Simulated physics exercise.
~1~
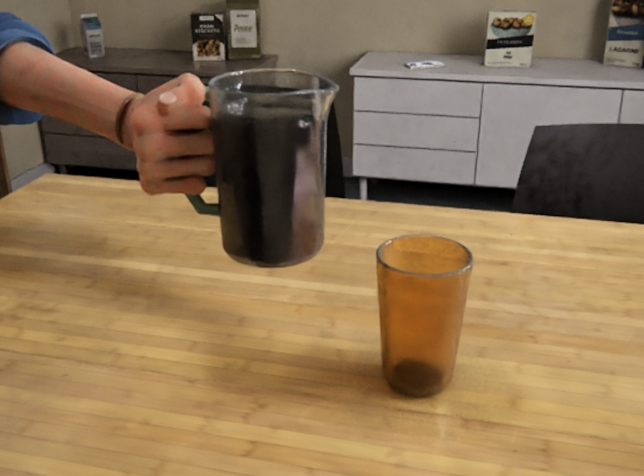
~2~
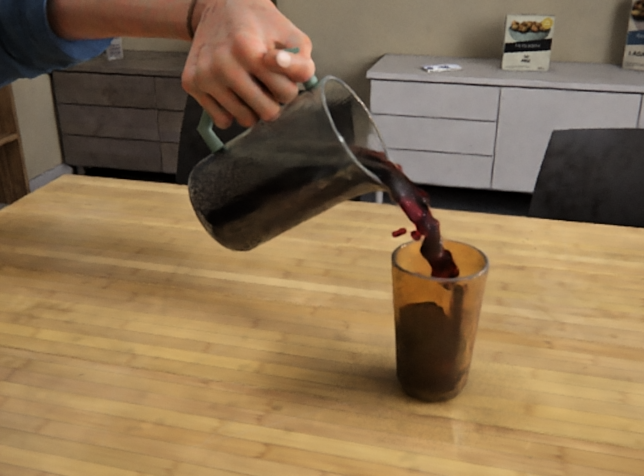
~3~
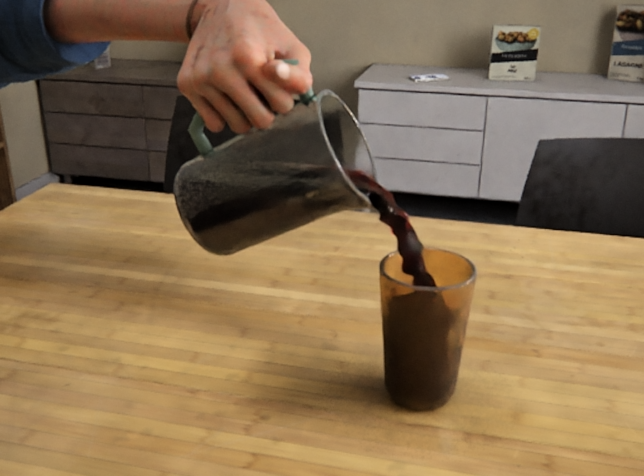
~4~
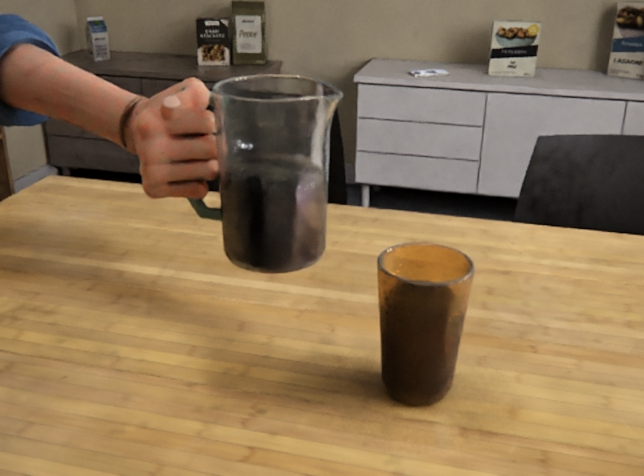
A hand tipped a clear pitcher of dark red wine over an orange tumbler on a wooden table, pouring in two goes until the glass was nearly full, then held the pitcher upright again with some wine still inside.
